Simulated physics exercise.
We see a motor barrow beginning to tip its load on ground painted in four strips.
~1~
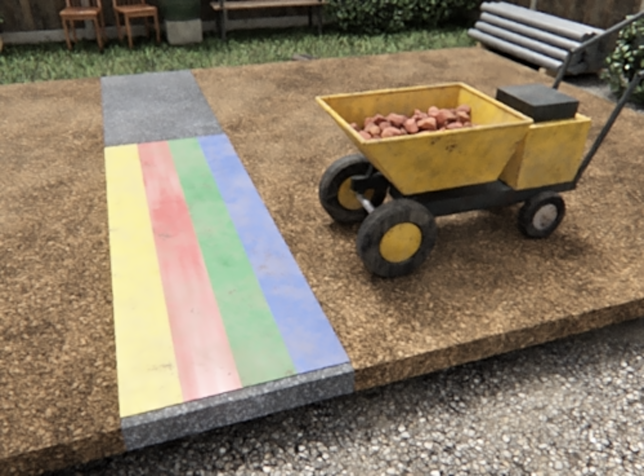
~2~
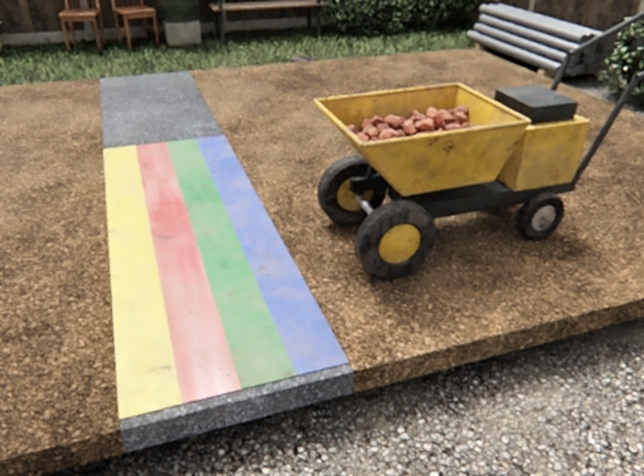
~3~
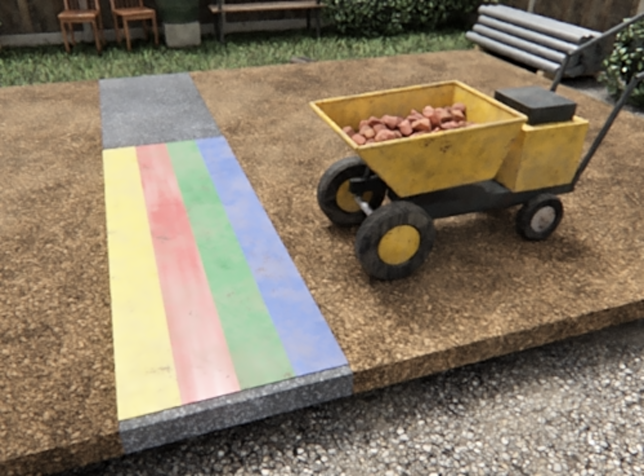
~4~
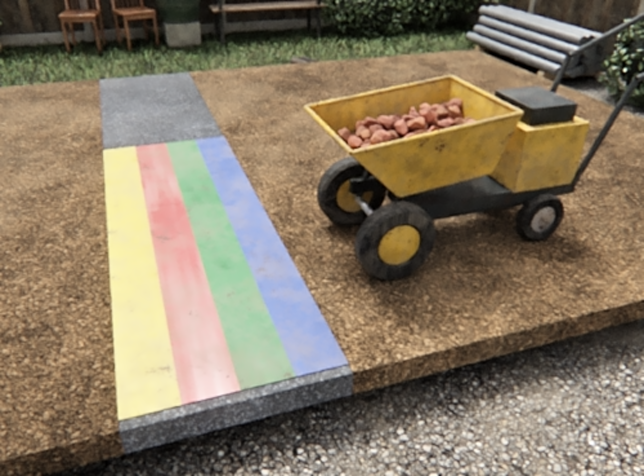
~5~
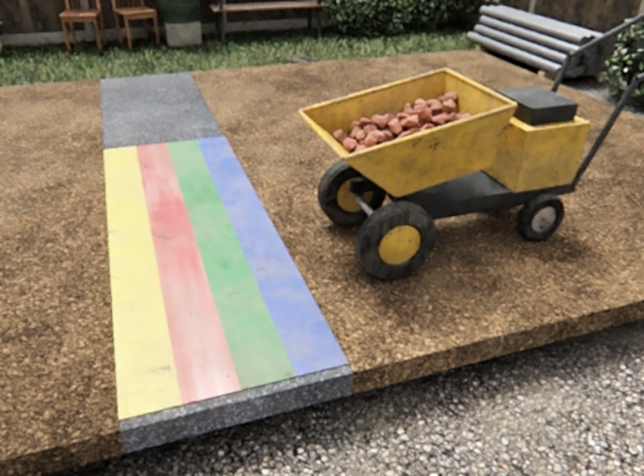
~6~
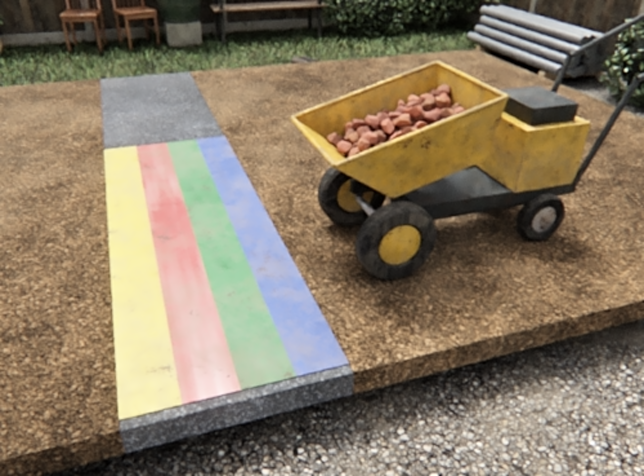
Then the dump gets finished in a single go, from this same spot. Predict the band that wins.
The green one.
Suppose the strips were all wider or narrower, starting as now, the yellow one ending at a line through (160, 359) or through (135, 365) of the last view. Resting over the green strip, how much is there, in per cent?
30 and 30 percent, roughly.
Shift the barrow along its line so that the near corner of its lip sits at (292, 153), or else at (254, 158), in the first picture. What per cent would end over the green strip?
It works out to 0 per cent in the first case and 0 per cent in the second.
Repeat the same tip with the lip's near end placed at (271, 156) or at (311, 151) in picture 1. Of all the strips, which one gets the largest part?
One by one: That yellow strip and that red strip.
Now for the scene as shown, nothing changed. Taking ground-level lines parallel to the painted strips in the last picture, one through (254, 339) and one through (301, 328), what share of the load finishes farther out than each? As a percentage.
I'd put it near 50 in a hundred, then near 70 in a hundred.
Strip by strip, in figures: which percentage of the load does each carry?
Blue strip around 15, green strip around 35, red strip around 20, yellow strip around 5.
Soon, skip tipped steeply; all in the skip.
A while on, skip tipped right over; most in the skip; a stray few over the blue strip; a small part over the green strip.
Towards the end, skip tipped right over; about a quarter in the skip; a small part over the blue strip; about a third over the green strip; about a quarter over the red strip; a small part over the yellow strip; a stray few off the paint.
Finally, skip tipped right over; about a quarter in the skip; a small part over the blue strip; about a third over the green strip; about a quarter over the red strip; a small part over the yellow strip; a stray few off the paint.
